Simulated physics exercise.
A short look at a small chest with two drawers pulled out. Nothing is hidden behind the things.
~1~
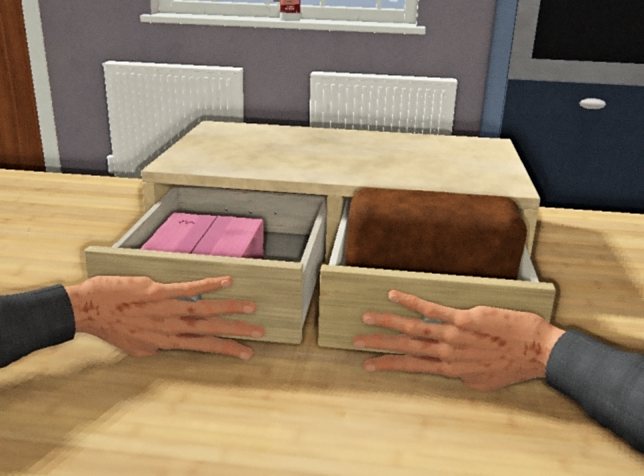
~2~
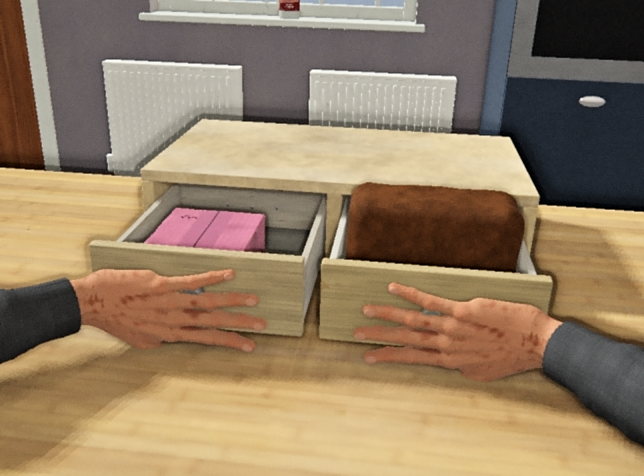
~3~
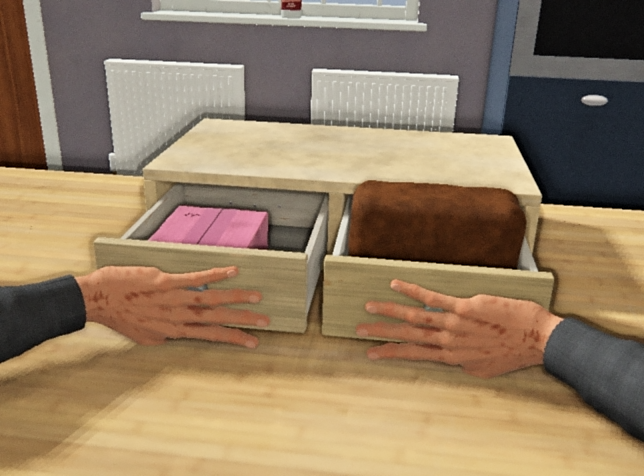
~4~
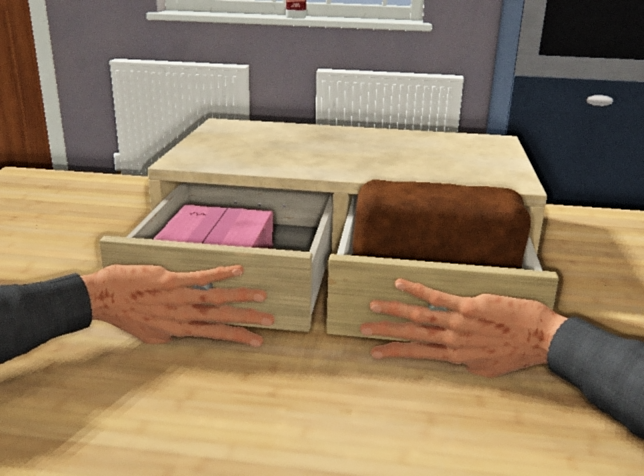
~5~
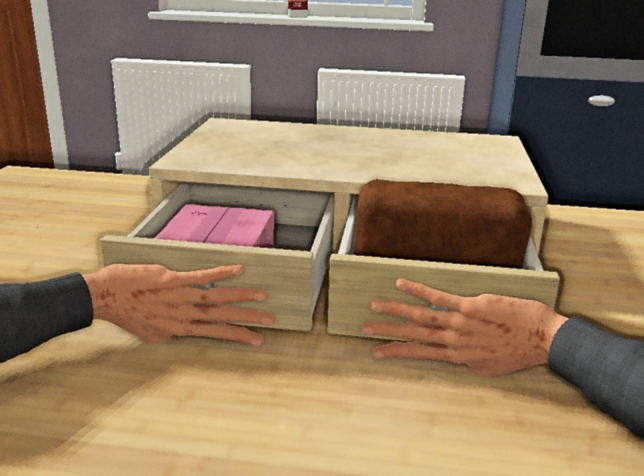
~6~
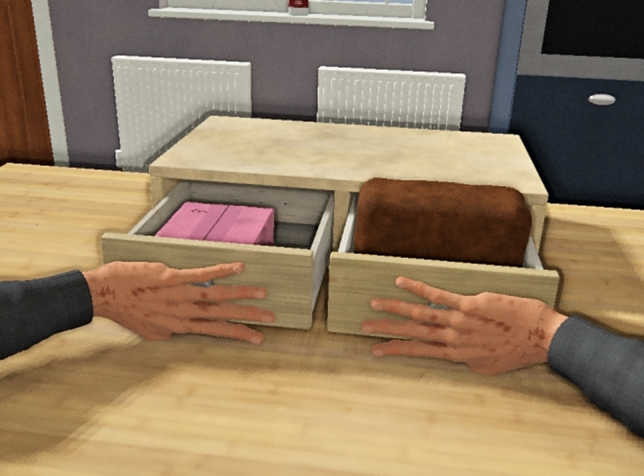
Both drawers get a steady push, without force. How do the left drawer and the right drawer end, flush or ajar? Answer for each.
Here the left drawer closes and the right drawer jams.
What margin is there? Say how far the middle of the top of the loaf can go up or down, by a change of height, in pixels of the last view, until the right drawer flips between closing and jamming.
About 28 pixels down.
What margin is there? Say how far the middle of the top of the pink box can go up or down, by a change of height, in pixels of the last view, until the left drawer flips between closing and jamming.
Some 20 pixels, up.
Then, 0.36 s past the last view, left drawer starting in; right drawer starting in.
Then, 0.62 s past the last view, left drawer about half in; right drawer stopped, still ajar.
Finally, the left drawer shuts flush; the right drawer stays ajar.
